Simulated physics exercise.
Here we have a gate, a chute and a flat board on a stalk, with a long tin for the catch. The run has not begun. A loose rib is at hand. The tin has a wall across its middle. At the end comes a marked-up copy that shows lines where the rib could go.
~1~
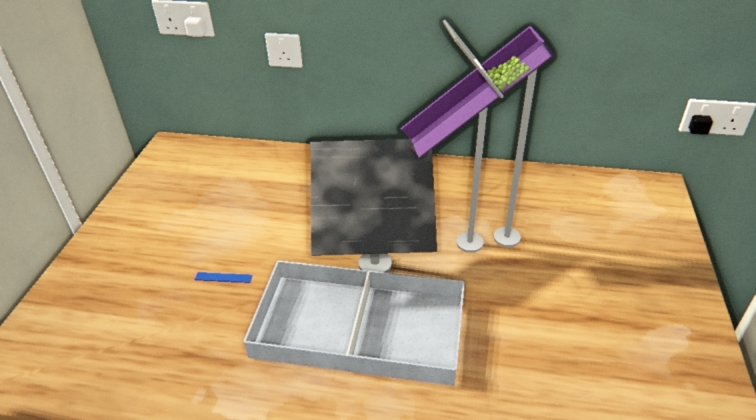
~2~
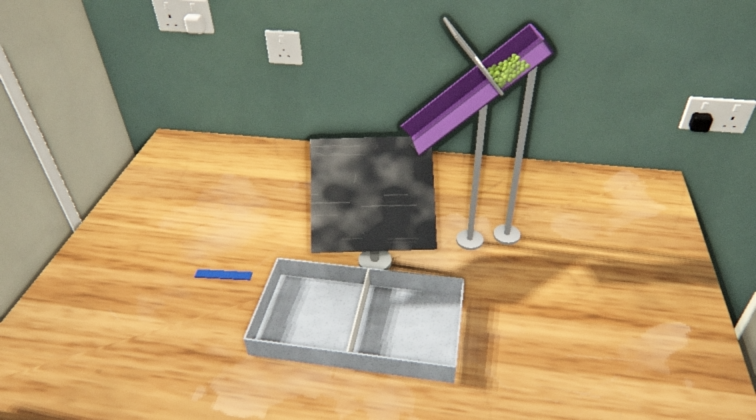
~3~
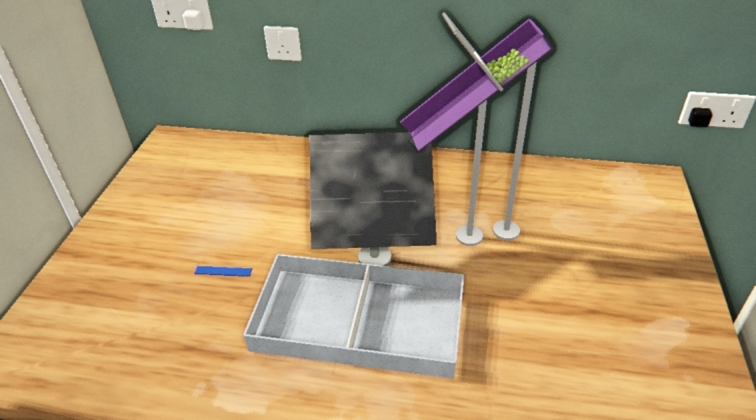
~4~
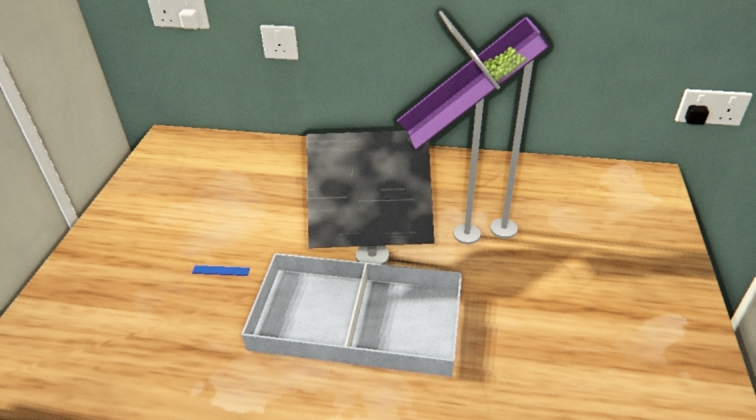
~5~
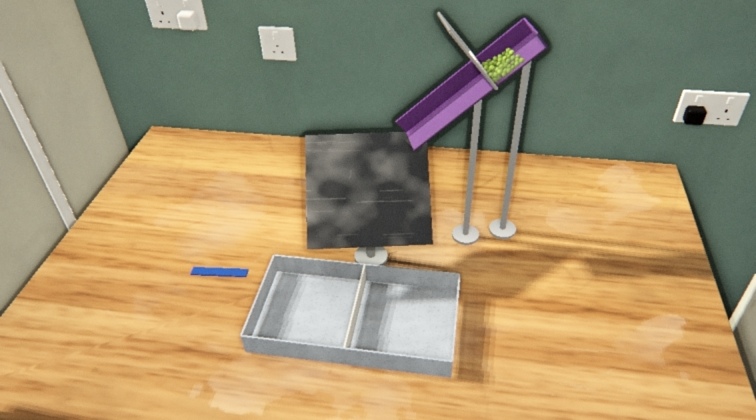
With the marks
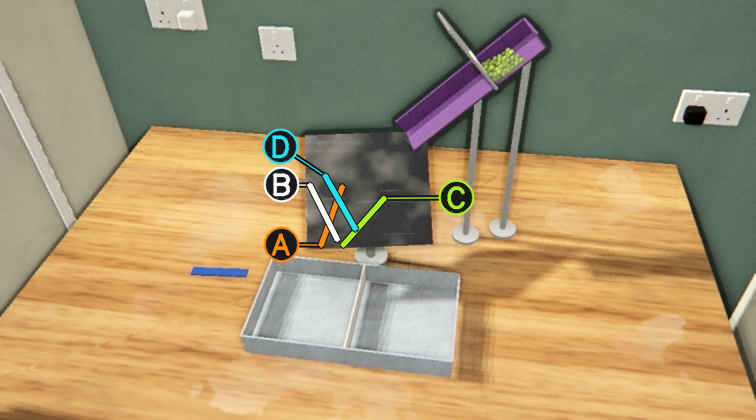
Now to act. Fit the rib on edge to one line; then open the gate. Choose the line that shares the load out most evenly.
Go for B.
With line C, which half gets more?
The left half.
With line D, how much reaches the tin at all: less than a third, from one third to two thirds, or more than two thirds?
More than two thirds.
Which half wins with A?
Left.
On the marked copy, line A from (342, 186) to (321, 245); line B from (309, 185) to (337, 239); line C from (384, 198) to (343, 245); line D from (325, 176) to (355, 228).
With A, of what is caught, all but a few in the left half, a small share in the right.
With B, of what is caught, close to two thirds in the left half, close to a third in the right.
With C, of what is caught, the whole lot in the left half, none at all in the right.
With D, of what is caught, a small share in the left half, all but a few in the right.
